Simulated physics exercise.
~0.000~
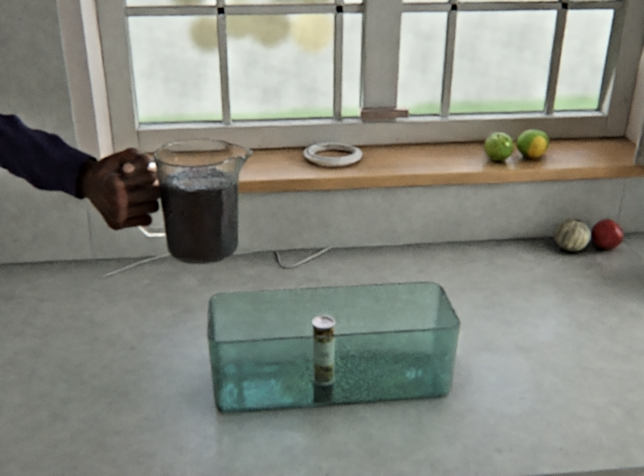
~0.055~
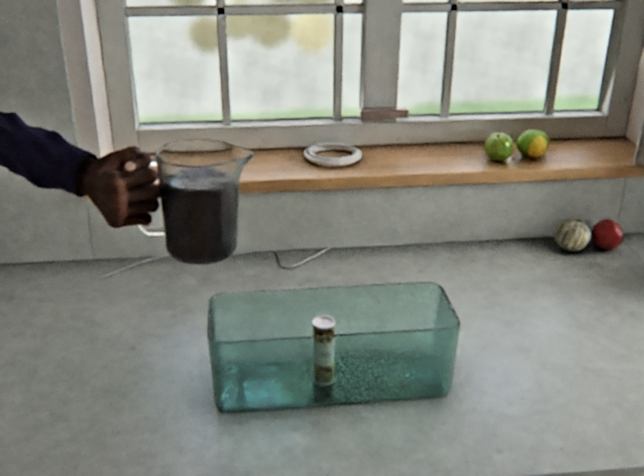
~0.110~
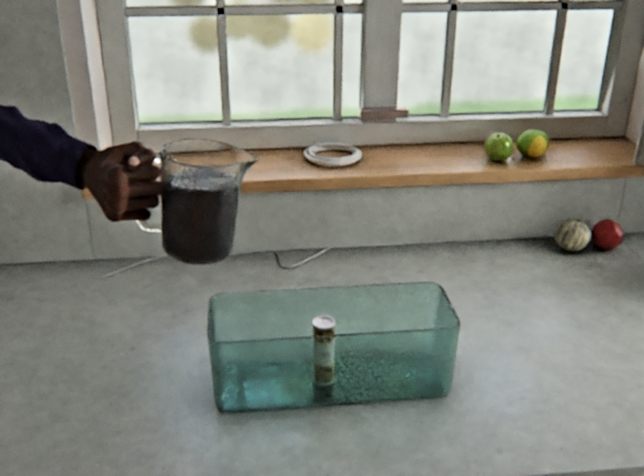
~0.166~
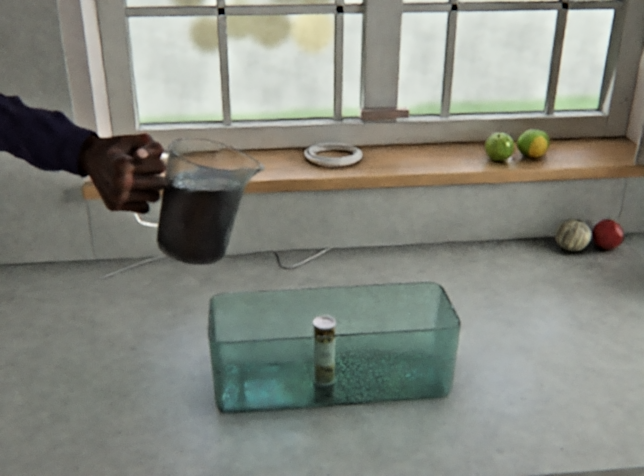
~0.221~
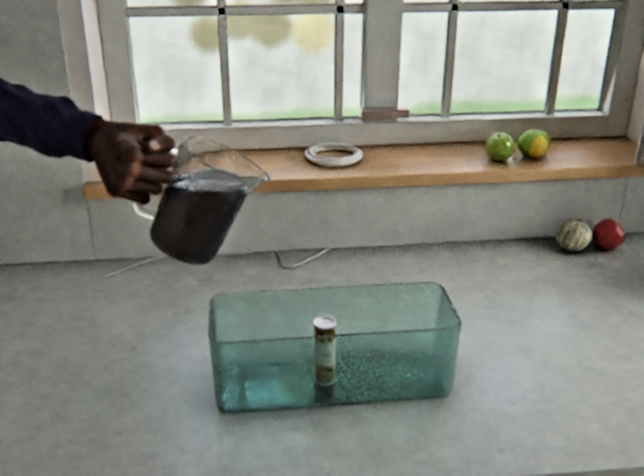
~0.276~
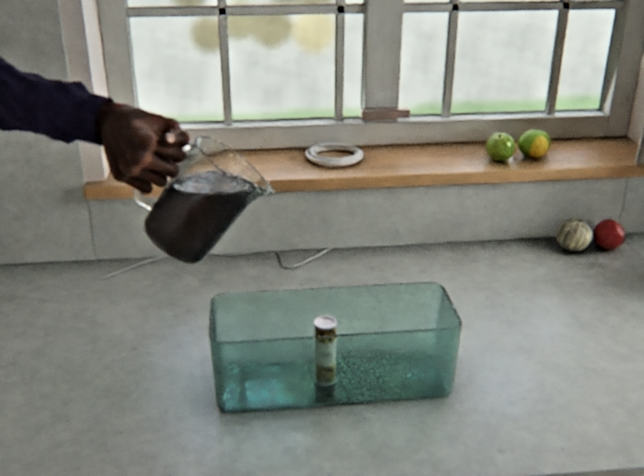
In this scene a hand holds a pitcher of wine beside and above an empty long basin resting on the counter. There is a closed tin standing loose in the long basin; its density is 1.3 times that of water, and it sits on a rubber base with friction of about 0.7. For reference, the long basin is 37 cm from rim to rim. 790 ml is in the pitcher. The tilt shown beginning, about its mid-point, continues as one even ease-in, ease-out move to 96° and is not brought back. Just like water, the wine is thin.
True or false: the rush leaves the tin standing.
False.
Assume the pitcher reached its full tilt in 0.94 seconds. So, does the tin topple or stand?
So the tin will tip over.
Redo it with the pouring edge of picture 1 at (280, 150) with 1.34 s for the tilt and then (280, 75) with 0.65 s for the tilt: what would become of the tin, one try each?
In the first try it remains standing; in the second it remains standing.
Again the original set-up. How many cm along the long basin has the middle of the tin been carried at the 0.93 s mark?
Around 5 centimetres.
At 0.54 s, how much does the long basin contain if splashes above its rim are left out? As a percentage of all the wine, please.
Roughly 4 percent.
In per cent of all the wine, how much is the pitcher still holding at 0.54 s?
I'd put it near 72 percent.
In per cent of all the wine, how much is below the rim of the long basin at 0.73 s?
It works out near 42 per cent.
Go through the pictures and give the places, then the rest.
In the first frame, it leans 0°; its right rim is at (252, 152); the wine meets the walls at (161, 180) and (236, 177); the long basin's rim runs from (209, 318) to (450, 304); the tin's top is at (324, 325).
In the second frame, it leans 2°; its right rim is at (254, 153); the wine meets the walls at (161, 179) and (236, 177).
In the third frame, it leans 7°; its right rim is at (258, 158); the wine meets the walls at (164, 178) and (238, 178).
In the fourth frame, it leans 15°; its right rim is at (265, 166); the wine meets the walls at (166, 181) and (242, 179).
In the fifth frame, it leans 25°; its right rim is at (271, 178); the wine meets the walls at (165, 190) and (250, 181).
In the sixth frame, it leans 37°; its right rim is at (275, 191); the wine meets the walls at (158, 200) and (261, 185).
Then, 0.54 s in, the tilt is 89° and 73 per cent is still to pour; the tin stands where it began.
Then, 0.73 s in, the tilt is 96° and 32 per cent is still to pour; the tin stands where it began.
Then, 0.93 s in, the tilt is 96° and 11 per cent is still to pour; the tin leans 46°.
Then, 1.15 s in, the tilt is 96° and 4 per cent is still to pour; the tin lies on its side.
Finally, the tin lies on its side.
